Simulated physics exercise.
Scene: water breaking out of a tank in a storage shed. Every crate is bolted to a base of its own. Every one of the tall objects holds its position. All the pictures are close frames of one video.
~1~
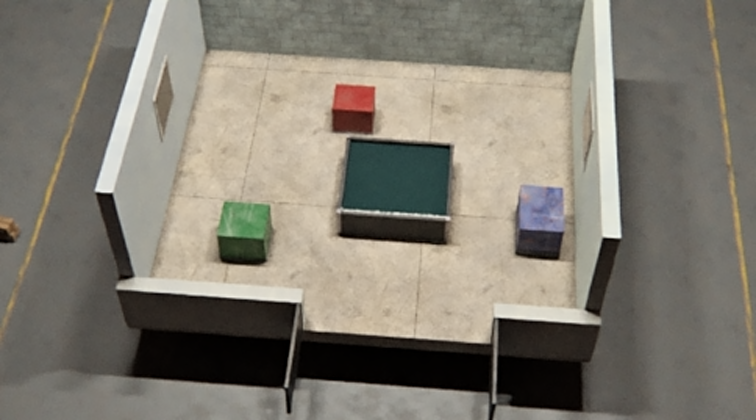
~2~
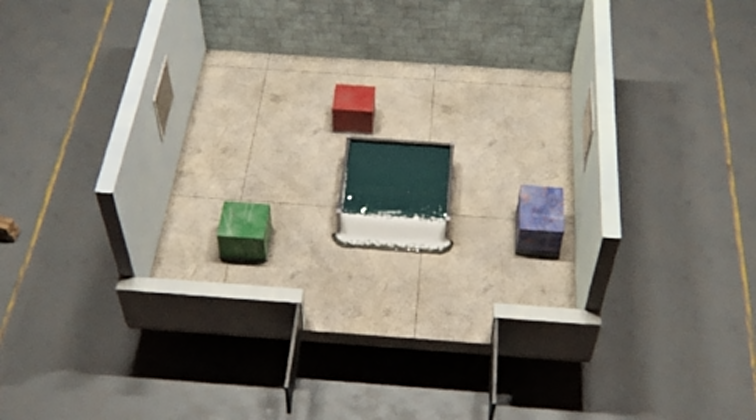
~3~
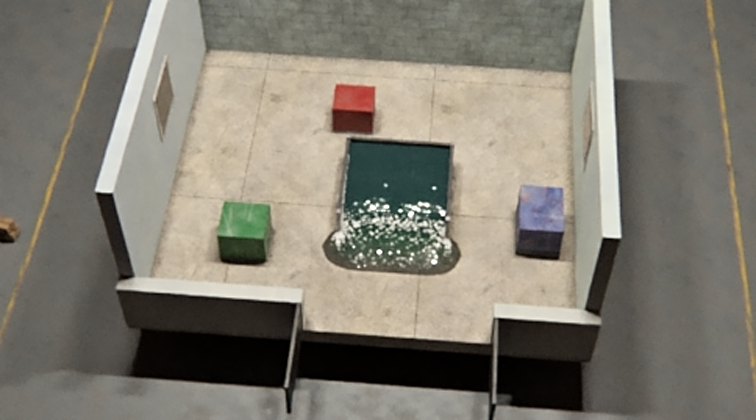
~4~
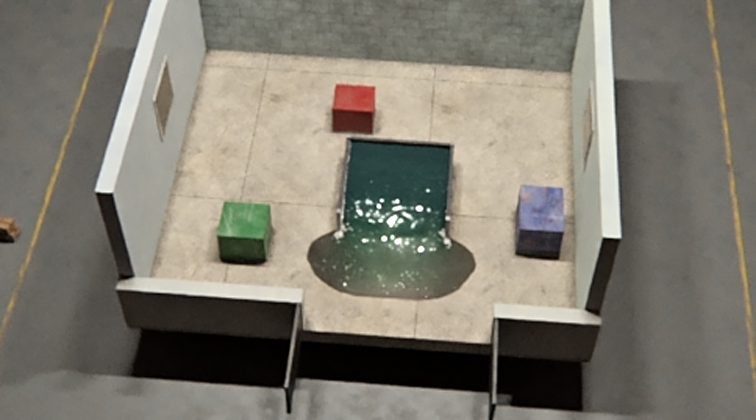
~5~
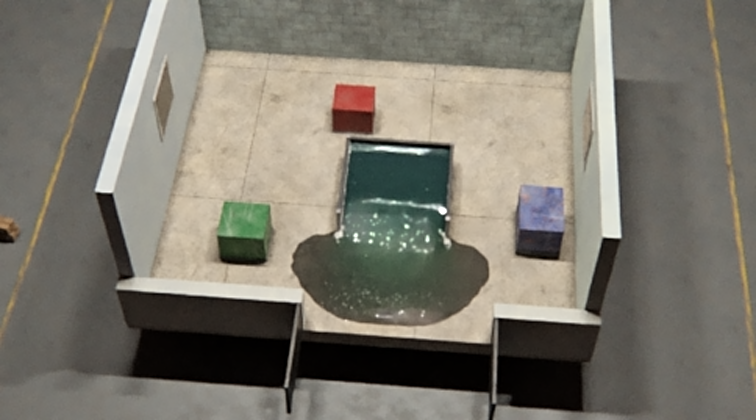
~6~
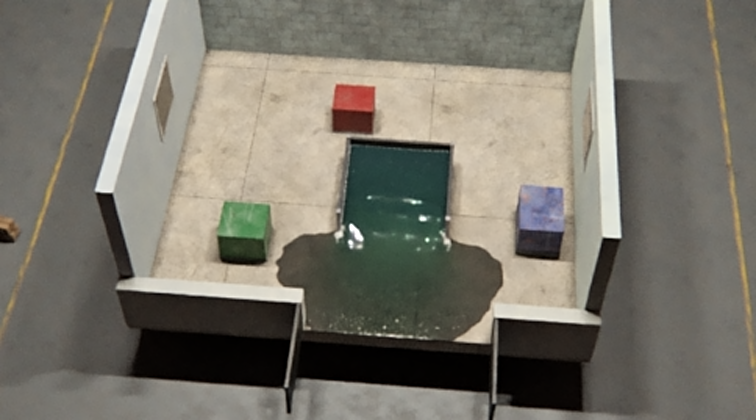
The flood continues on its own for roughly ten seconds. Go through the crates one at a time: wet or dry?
As I see it, blue crate: A dry one; red crate: A dry one; green crate: A dry one.
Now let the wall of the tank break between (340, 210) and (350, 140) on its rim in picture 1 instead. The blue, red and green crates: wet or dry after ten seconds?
Here goes: Blue crate - left alone; red crate - hit; green crate - hit.
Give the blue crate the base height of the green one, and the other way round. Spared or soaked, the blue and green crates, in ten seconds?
First the blue crate: It avoids the flood; then the green crate: It avoids the flood.
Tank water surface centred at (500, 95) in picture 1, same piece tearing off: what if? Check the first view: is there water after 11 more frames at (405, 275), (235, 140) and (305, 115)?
The first spot is inundated, the second not reached, and the third not reached.
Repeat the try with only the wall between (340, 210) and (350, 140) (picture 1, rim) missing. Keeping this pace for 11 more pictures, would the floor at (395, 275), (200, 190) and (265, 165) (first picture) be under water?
One by one, they turn out not soaked, drenched and drenched.
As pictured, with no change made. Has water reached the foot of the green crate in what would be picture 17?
Crate green - hit by the front.
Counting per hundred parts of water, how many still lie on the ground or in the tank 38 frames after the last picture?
My figure: Some 32 per cent.
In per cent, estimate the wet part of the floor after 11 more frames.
It comes to roughly 20 in a hundred.
A moment on, water covers 20 % of the floor; the blue crate not reached, the red crate not reached, the green crate water round its plinth.
Next, water covers 20 % of the floor; the blue crate not reached, the red crate not reached, the green crate water round its plinth.
Then, water covers 25 % of the floor; the blue crate water round its plinth, the red crate not reached, the green crate water round its plinth.
Later, water covers 35 % of the floor; the blue crate water round its plinth, the red crate not reached, the green crate water round its plinth.
In the end, water covers 25 % of the floor; the blue crate stayed above the water, the red crate stayed above the water, the green crate stayed above the water.
